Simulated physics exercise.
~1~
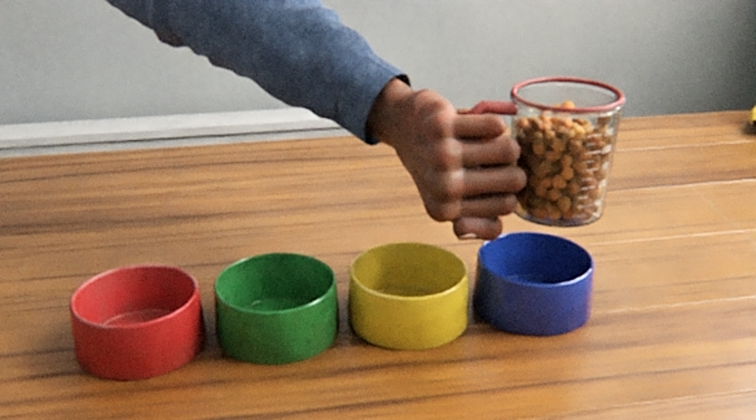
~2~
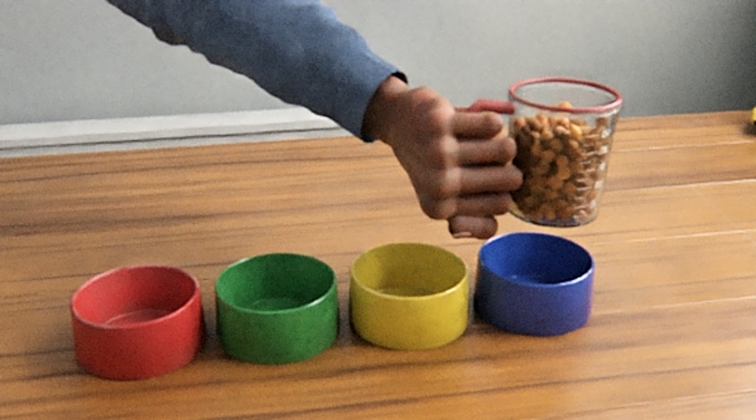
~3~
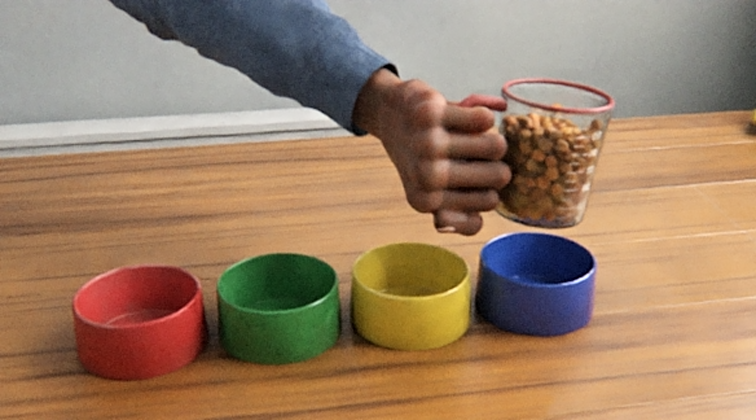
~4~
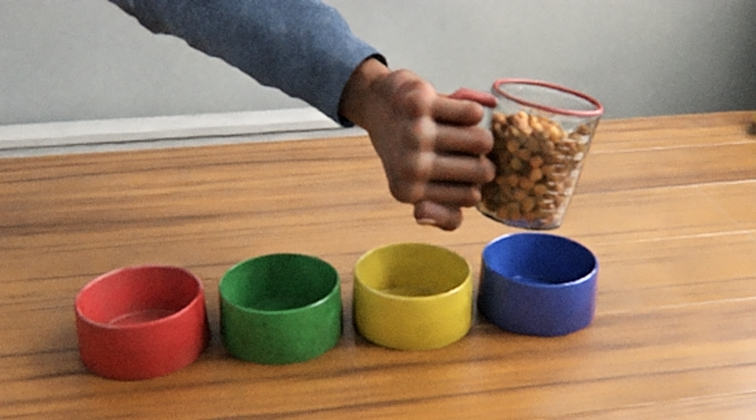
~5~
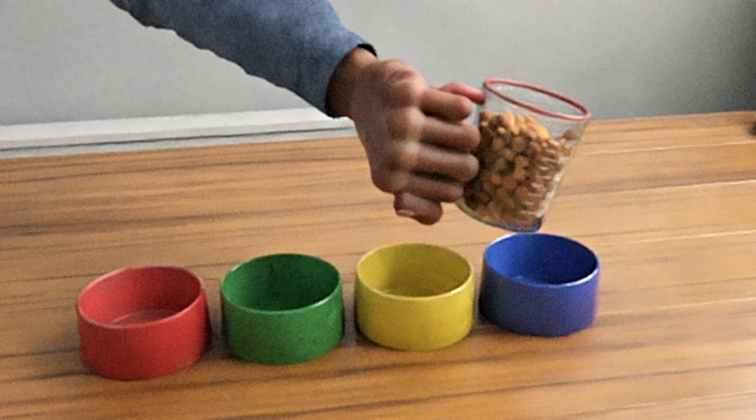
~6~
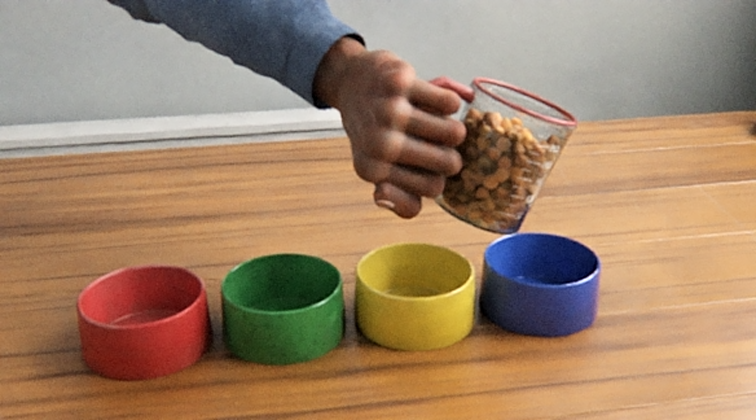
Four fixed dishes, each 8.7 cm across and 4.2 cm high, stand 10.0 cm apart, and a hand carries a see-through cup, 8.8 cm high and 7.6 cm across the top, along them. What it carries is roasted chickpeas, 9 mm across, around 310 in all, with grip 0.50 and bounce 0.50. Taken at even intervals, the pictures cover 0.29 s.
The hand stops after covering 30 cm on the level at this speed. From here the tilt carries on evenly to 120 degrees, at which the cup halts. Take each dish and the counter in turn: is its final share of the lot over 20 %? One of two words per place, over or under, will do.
Red dish - under, blue dish - under, green dish - over, yellow dish - under, counter - over.
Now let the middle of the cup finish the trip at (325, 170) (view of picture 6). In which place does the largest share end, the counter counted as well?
Most of it ends up at yellow.
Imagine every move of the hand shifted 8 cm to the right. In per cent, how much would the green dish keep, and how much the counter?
Result - green 30 / counter 30.
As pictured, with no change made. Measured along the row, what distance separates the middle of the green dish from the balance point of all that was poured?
Offset from the dish centre: About 1 cm, left side.
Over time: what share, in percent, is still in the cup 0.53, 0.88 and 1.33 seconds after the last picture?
Series: 100 / 90 / 20 per cent.
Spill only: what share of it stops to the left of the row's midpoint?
100 percent.
Then, 0.53 s after the last picture, tilt 69 degrees; cup holds 100 %.
Then, 0.88 s after the last picture, tilt 100 degrees; cup holds 90 %, green 5 %.
Then, 1.33 s after the last picture, tilt 120 degrees; cup holds 20 %, green 60 %.
In the end, red 0 %, blue 0 %, green 70 %, yellow 0 %, counter 30 %.
